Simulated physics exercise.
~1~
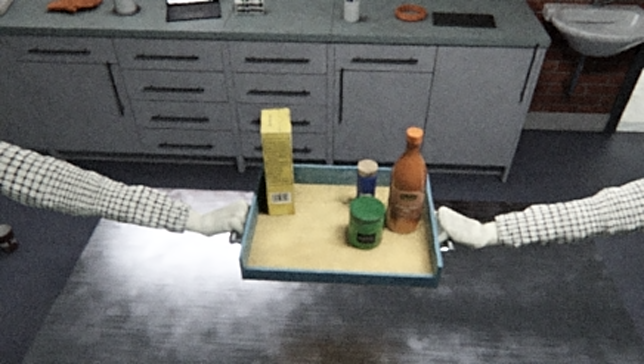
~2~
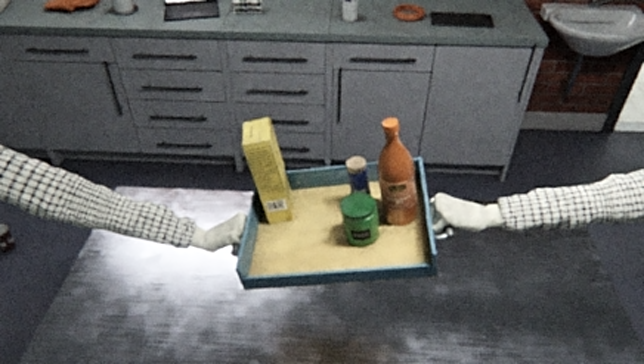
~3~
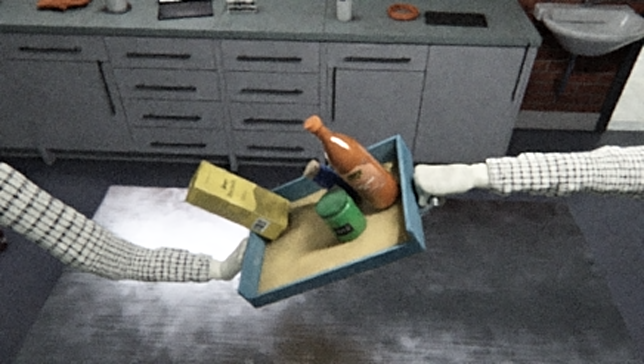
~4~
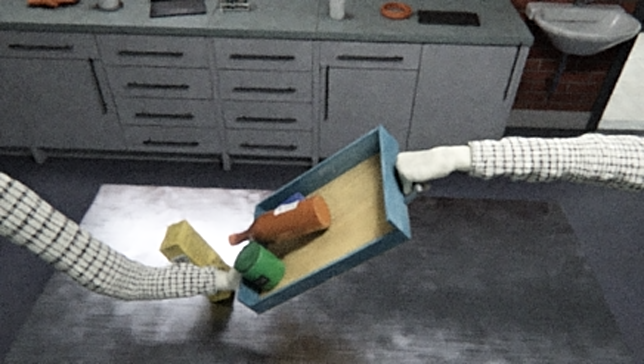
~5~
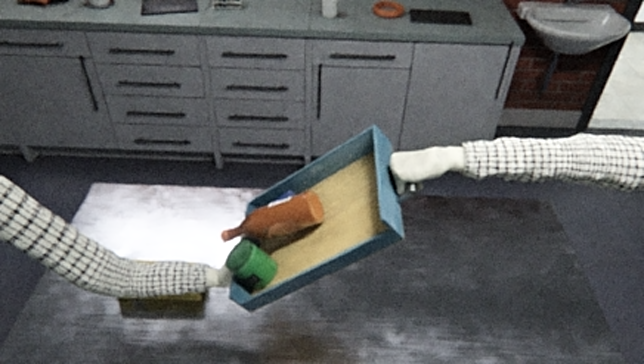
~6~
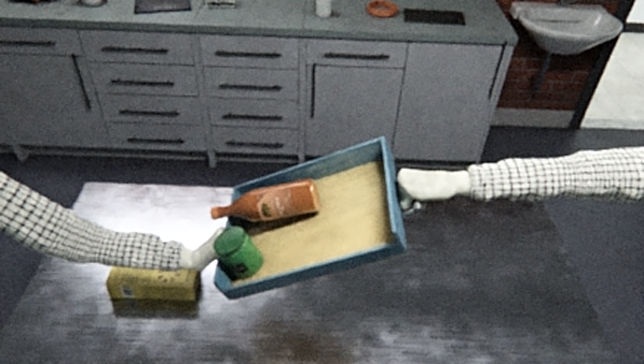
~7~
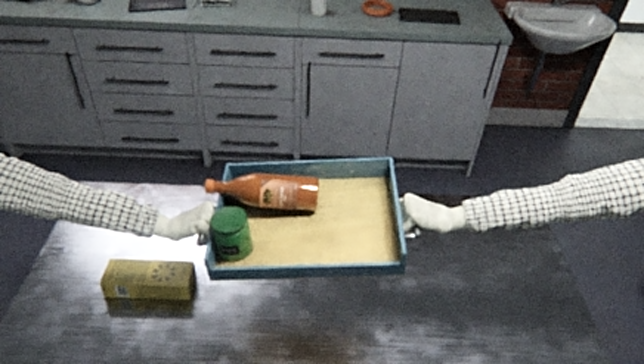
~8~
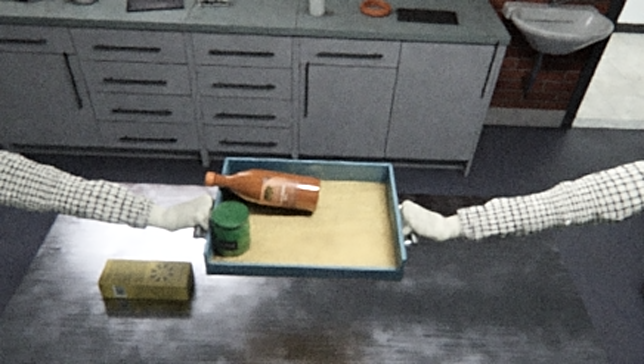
Two gloved hands in checked sleeves hold a blue-edged crate above a dark table, seen from slightly above, with grey cabinets and a sink behind. In it stand a yellow carton at left, an orange bottle at right, and a green jar and small blue shaker between them. The hands tip the crate steeply, left side down, and the carton topples over the low edge onto the table while the bottle falls and the jar slides left. The hands then level the crate. The bottle lies inside behind the upright jar, the carton rests on the table, and the shaker is out of sight.
